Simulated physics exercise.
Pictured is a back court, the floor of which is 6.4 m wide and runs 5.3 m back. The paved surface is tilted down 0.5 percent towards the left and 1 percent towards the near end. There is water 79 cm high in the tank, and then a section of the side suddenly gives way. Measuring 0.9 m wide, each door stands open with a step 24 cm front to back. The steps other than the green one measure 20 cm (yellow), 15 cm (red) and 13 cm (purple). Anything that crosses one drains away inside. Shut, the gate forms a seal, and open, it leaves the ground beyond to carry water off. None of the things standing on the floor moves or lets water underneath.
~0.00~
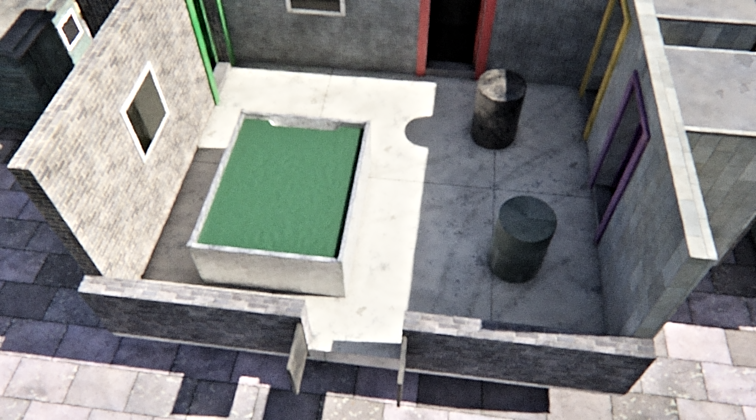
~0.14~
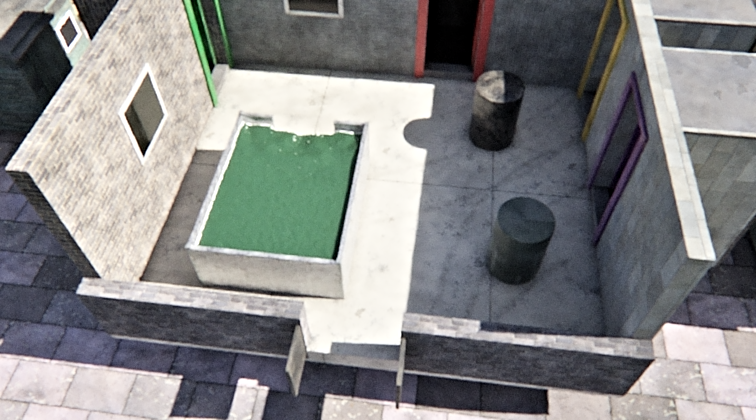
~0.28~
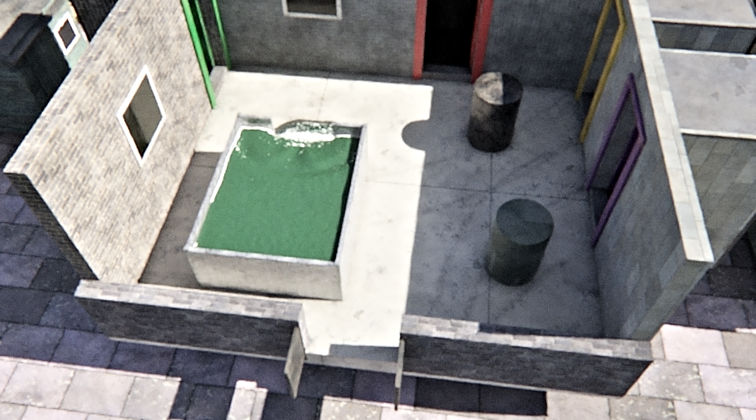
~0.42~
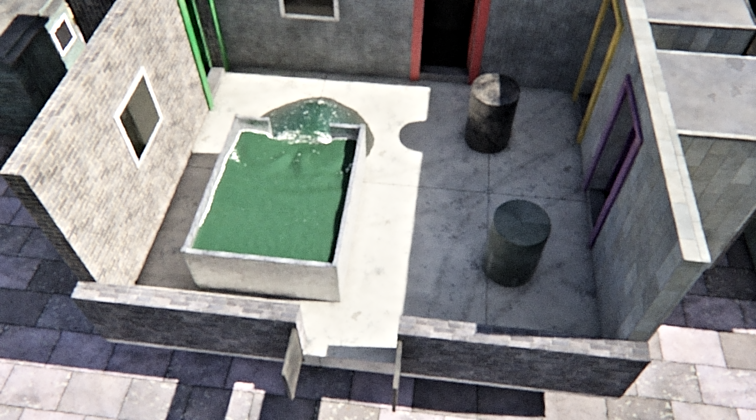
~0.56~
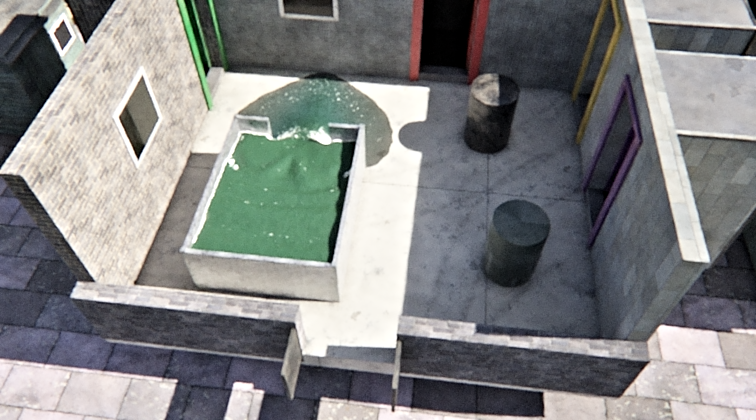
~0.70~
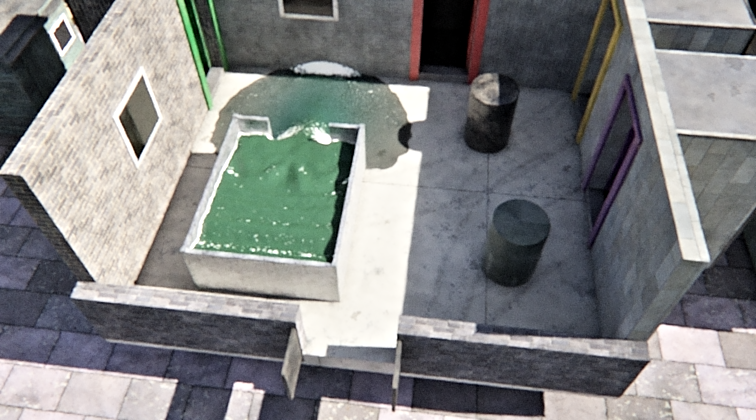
At first, green water lies still in a pale, open-topped tank in a walled court. Then the water ripples and foams at the tank's far side, pours out through a gap there, and spreads across the pale floor in a widening, rounded dark sheet, reaching near the back wall.
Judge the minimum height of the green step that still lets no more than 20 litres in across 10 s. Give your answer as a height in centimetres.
My estimate is 33 cm.
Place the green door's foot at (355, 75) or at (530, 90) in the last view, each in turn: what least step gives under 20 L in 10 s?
About 32 and 14.5 cm.
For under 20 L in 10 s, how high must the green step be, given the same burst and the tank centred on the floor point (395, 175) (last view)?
Near 26 cm.
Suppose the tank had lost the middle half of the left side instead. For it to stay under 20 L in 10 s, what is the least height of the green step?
It needs to be about 20 cm high.
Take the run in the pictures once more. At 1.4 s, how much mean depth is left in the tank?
It averages near 57 cm.
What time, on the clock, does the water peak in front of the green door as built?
Peak time: About 2.6 s.
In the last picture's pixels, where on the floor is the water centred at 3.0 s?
I'd put it close to (322, 163).
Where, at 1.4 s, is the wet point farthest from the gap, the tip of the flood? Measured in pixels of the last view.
Around (468, 85).
After 1.4 s water covers 30 % of the floor, deepest (43 cm) near (227, 68); 20 cm at the green door, 1 litre in over its 11 cm step.
After 3.0 s water covers 45 % of the floor, deepest (32 cm) near (222, 80); 29 cm at the green door, 180 litres in over its 11 cm step.
After 10.0 s water covers 100 % of the floor, deepest (17 cm) near (128, 305); 12 cm at the green door, 422 litres in over its 11 cm step.
At the green door as built, the water arrived by 0.9 s and peaked near 30 cm at 2.6 s.
With a step of 29.5 cm, 36 litres would have come in within the 10 s; with 39.5 cm, 3 litres. So under 20 litres takes about 33 cm.
